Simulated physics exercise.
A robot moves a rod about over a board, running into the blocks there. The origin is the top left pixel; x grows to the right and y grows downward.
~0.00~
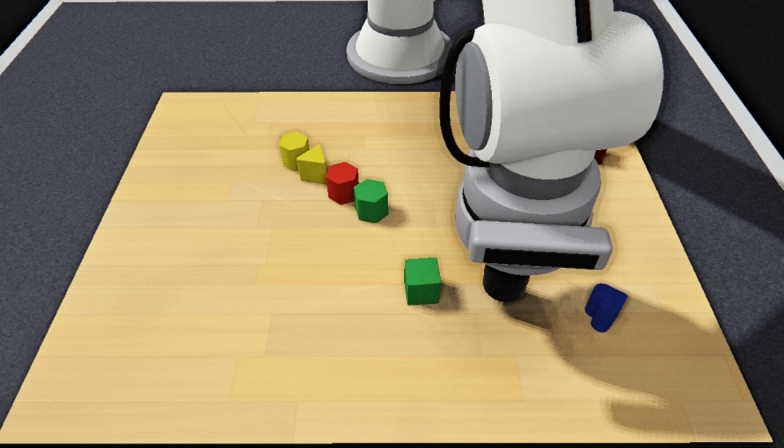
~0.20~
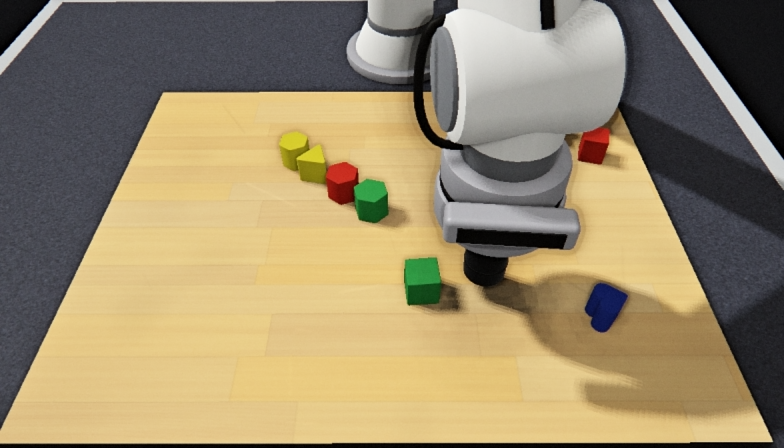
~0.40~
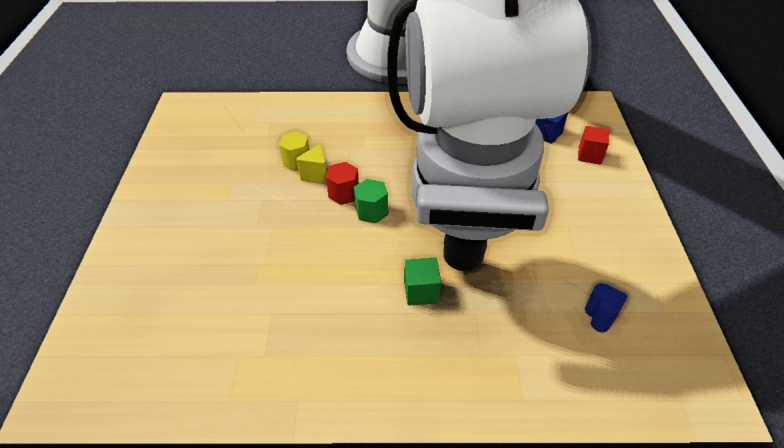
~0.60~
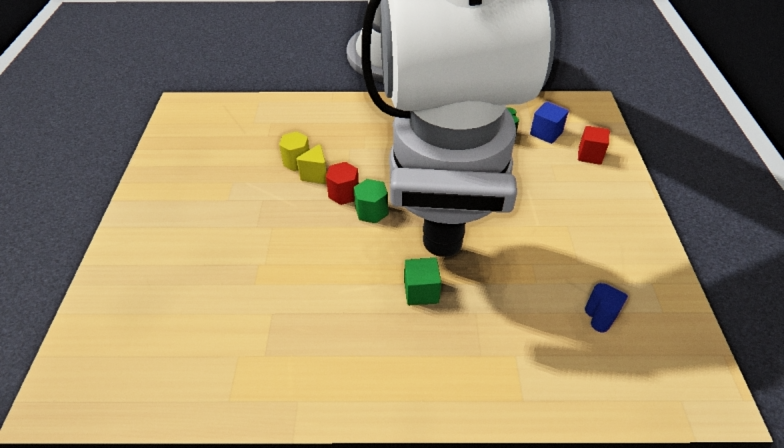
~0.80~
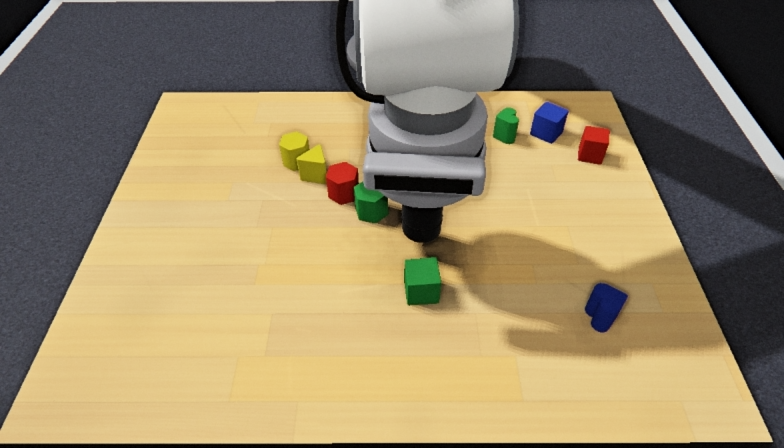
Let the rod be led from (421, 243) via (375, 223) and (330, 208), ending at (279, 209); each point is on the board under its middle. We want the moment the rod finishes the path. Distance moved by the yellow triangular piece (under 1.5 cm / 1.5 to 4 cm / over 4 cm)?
That block covers short of 1.5 cm.
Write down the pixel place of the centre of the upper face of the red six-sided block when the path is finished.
Most likely (329, 157).
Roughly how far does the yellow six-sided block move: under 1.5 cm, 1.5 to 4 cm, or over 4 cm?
The best fit is under 1.5 cm.
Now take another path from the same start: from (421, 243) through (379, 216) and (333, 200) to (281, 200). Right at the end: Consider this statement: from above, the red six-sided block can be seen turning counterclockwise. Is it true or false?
True
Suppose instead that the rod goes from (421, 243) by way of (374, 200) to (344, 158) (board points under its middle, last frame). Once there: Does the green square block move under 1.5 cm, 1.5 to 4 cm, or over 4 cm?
It moves only a bit, under 1.5 cm.
The first path, step by step. One third of the way, rod at (374, 209); yellow triangular piece at (311, 153); red six-sided block at (335, 166), turned 15° anticlockwise; green six-sided block at (359, 180), turned 25° clockwise.
Two thirds of the way, rod at (327, 194); yellow triangular piece at (306, 152), turned 20° clockwise; red six-sided block at (329, 157), turned 70° anticlockwise; green six-sided block at (356, 167), turned 50° clockwise.
At the end, rod at (276, 195); yellow six-sided block unmoved; yellow triangular piece at (306, 152), turned 20° clockwise; red six-sided block at (329, 157), turned 70° anticlockwise; green six-sided block at (356, 167), turned 50° clockwise; green square block unmoved.
